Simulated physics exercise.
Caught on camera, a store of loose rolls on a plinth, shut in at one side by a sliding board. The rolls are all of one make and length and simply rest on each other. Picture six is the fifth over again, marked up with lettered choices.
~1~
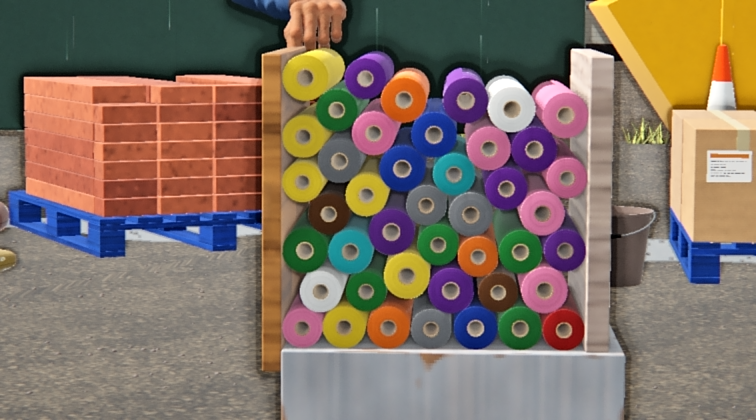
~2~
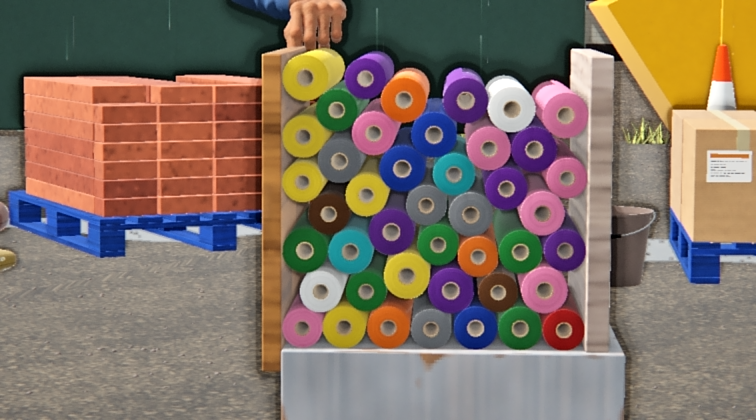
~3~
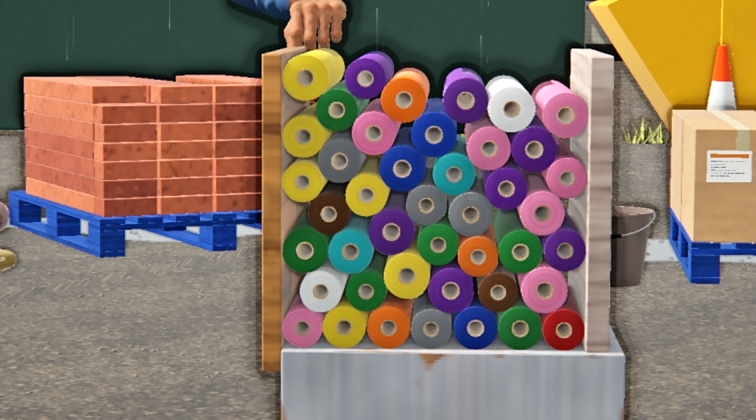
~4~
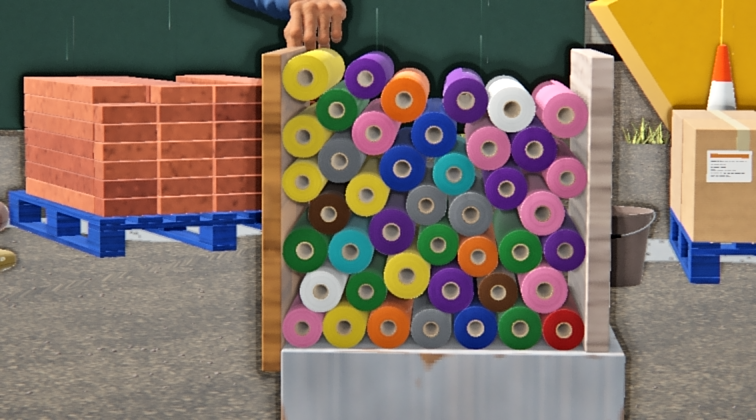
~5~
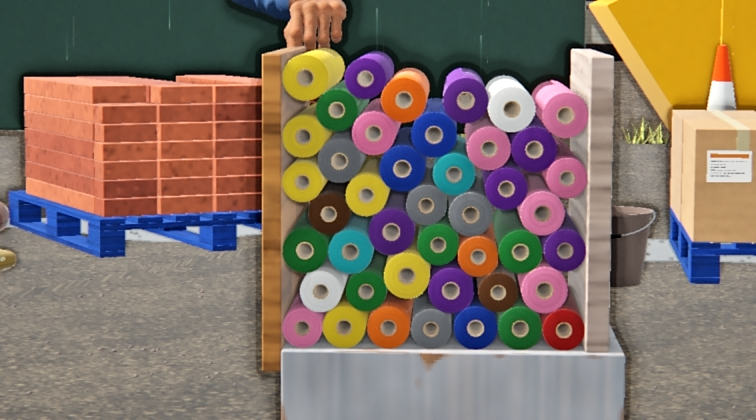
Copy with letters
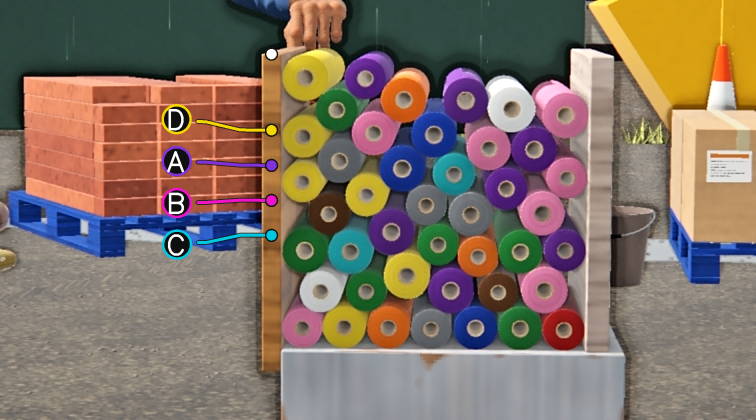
A hand resting on top of the left side board stays still, and the stacked rolls of many colours beside it keep their places between the upright boards. From first to last nothing visibly shifts, with the grey plinth below, bricks on a blue pallet at left and a cardboard box at right unchanged.
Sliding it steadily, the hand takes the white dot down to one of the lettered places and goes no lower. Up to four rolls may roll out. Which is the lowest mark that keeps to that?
It can be let down to B.
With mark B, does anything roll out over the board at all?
Yes, at B.
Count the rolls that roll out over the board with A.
The count is one.
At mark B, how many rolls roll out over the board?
At B the number is four.
On the copy, A at (271, 165); B at (271, 200); C at (271, 236); D at (271, 130); the white dot at (271, 54).
On B. First, top of the board (282, 121).
Then, top of the board (282, 197).
Finally, top of the board (282, 199), four out over the board.
By contrast, A one out over the board; C more than four out over the board; D none out over the board.
